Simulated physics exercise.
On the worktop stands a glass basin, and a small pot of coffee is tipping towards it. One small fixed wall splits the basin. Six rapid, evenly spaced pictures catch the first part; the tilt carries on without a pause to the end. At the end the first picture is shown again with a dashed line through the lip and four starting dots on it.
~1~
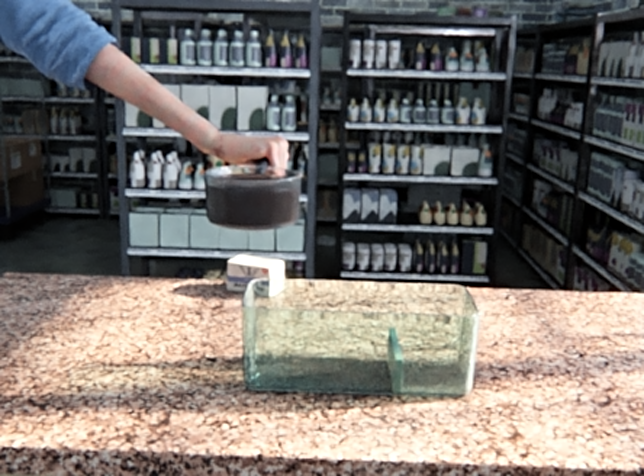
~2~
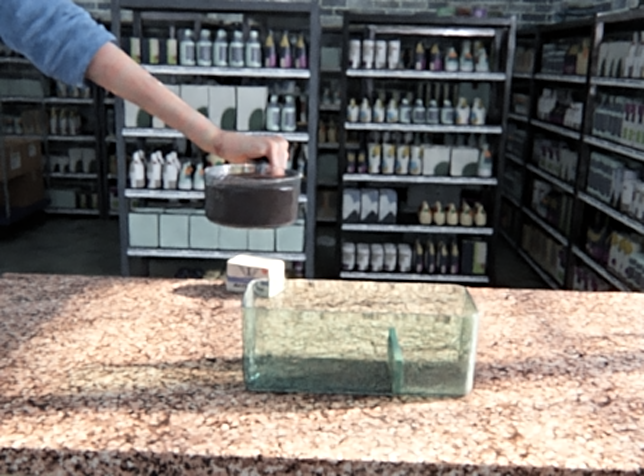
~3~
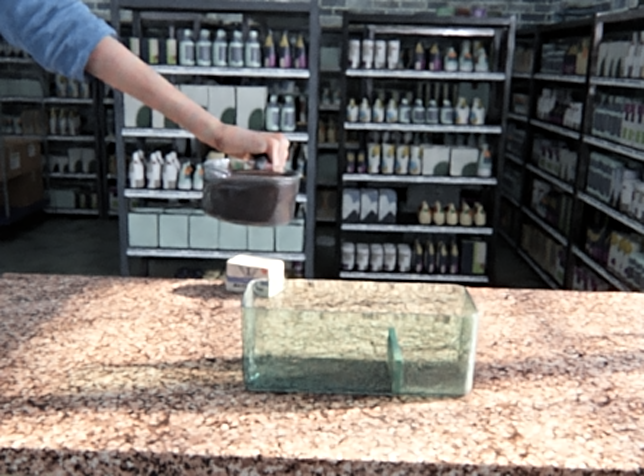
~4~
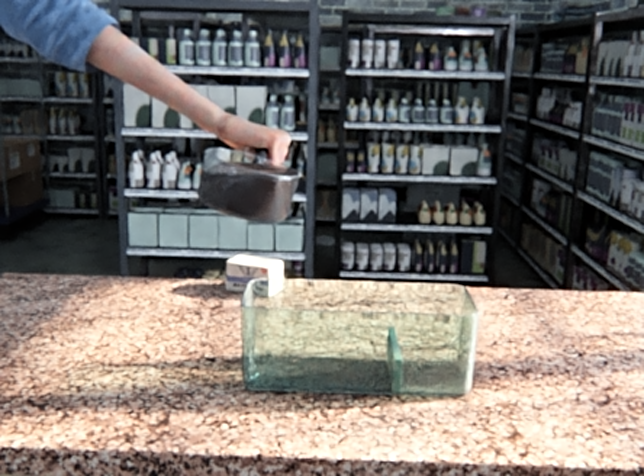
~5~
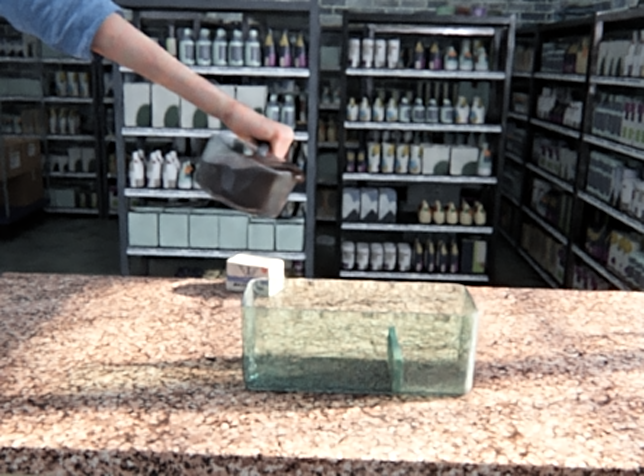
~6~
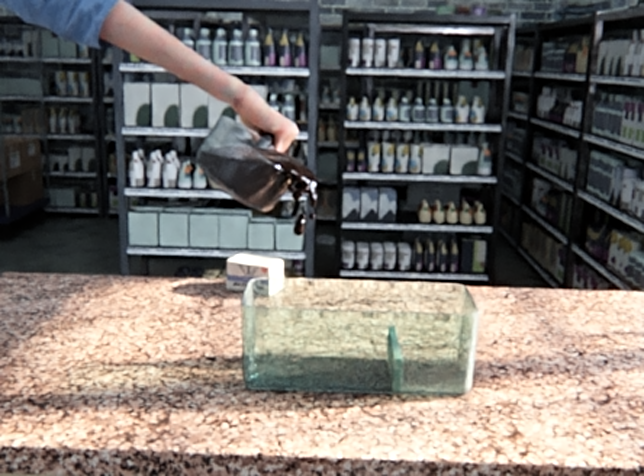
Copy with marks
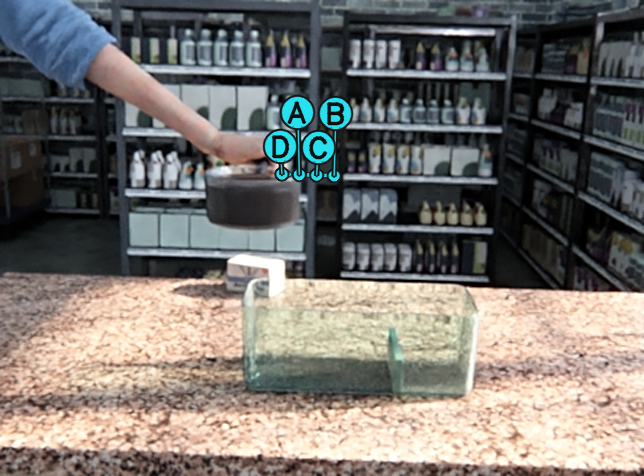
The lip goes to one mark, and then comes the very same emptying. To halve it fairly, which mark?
Take C.
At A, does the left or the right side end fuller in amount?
More ends on the left.
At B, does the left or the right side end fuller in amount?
More ends on the right.
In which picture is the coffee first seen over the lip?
Picture 5.
In cyan, A at (299, 174); B at (334, 175); C at (316, 175); D at (281, 174).
If A is chosen, about 83 % ends left of the wall and 16 % right of it.
If B is chosen, about 18 % ends left of the wall and 81 % right of it.
If C is chosen, about 49 % ends left of the wall and 49 % right of it.
If D is chosen, about 95 % ends left of the wall and 3 % right of it.
